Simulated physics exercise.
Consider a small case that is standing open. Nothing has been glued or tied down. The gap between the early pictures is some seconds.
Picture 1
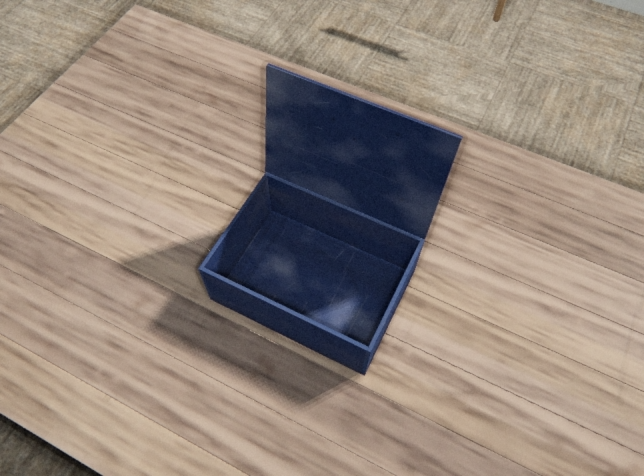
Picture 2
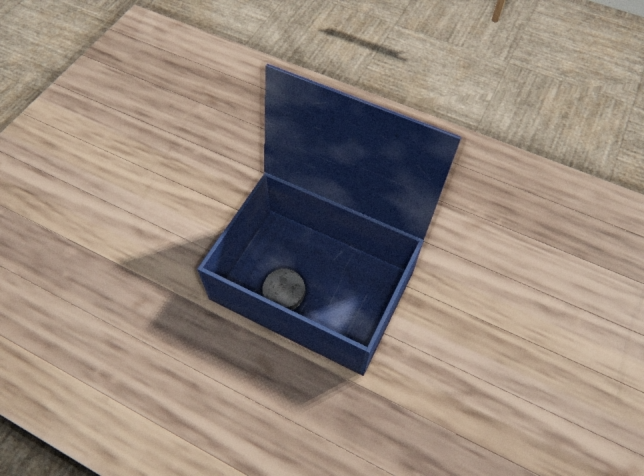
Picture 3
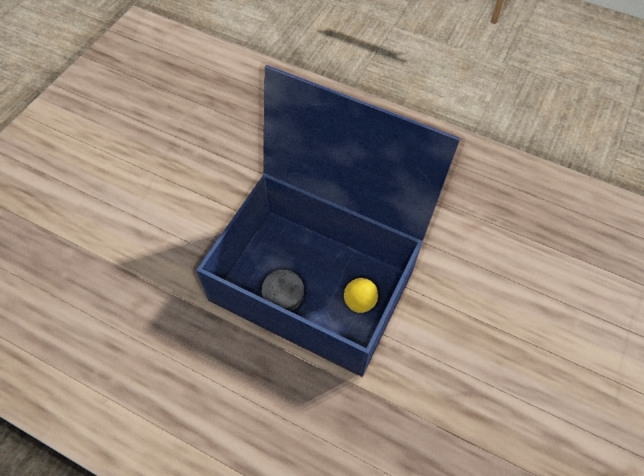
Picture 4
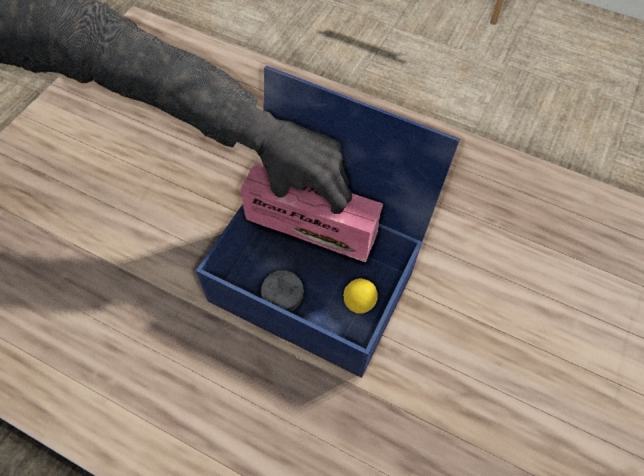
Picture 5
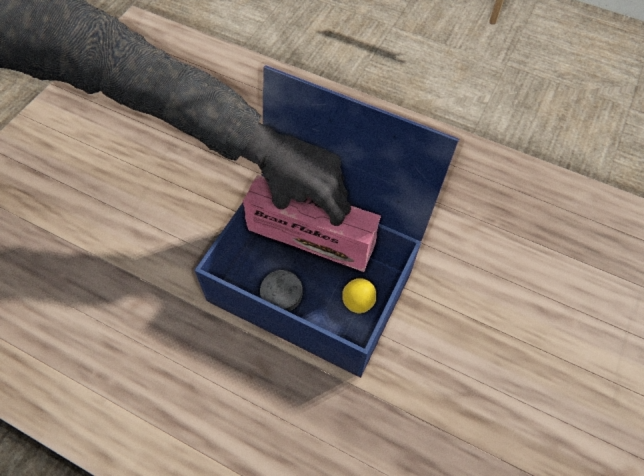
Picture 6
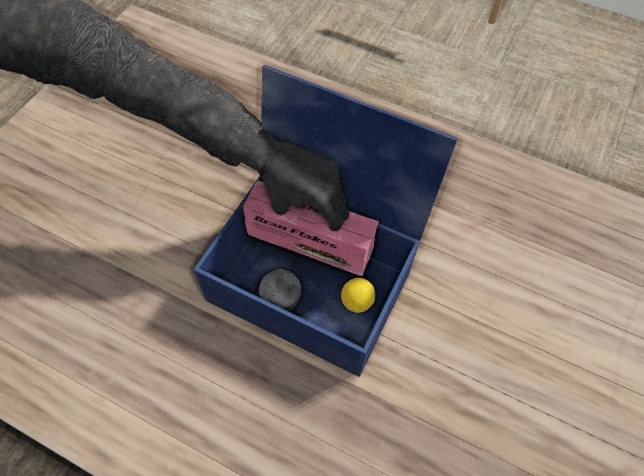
In an open blue case holding a dark disc and yellow lemon, a hand lowers a pink packet.
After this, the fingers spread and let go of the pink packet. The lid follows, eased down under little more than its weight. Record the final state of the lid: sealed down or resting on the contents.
Final state: Sealed down.
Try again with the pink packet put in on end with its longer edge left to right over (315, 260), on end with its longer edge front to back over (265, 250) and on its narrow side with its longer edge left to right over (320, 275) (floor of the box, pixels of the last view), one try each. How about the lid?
First, it stays ajar; second, it stays ajar; third, it sits on the rim.
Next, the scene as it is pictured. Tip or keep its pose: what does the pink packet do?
Simply put, the pink packet remains unturned.
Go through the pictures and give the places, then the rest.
The last thing is not in view yet, in the first frame.
The last thing is not in view yet, in the second frame.
The last thing is not in view yet; yellow lemon (361, 295), in the third frame.
Still above its spot; pink packet (311, 212); yellow lemon (361, 296), in the fourth frame.
Still above its spot; pink packet (311, 223); yellow lemon (359, 296), in the fifth frame.
Put in, still held; pink packet (310, 228); yellow lemon (358, 295), in the sixth frame.
Then, 0.70 s after the last picture, pink packet slid a little near (313, 249); yellow lemon rolled a little.
Then, 1.40 s after the last picture, lid 72° above the rim; pink packet slid a little near (313, 249); yellow lemon rolled about its own width.
Then, 1.80 s after the last picture, lid 43° above the rim; pink packet slid a little near (313, 249); yellow lemon rolled about its own width.
Then, 2.20 s after the last picture, lid 7° above the rim; pink packet slid a little near (313, 249); yellow lemon rolled about its own width.
At rest, lid shut; moved from the start, pink packet; the other 2 in place. Seen from the same camera at the end, pink packet near (313, 249).
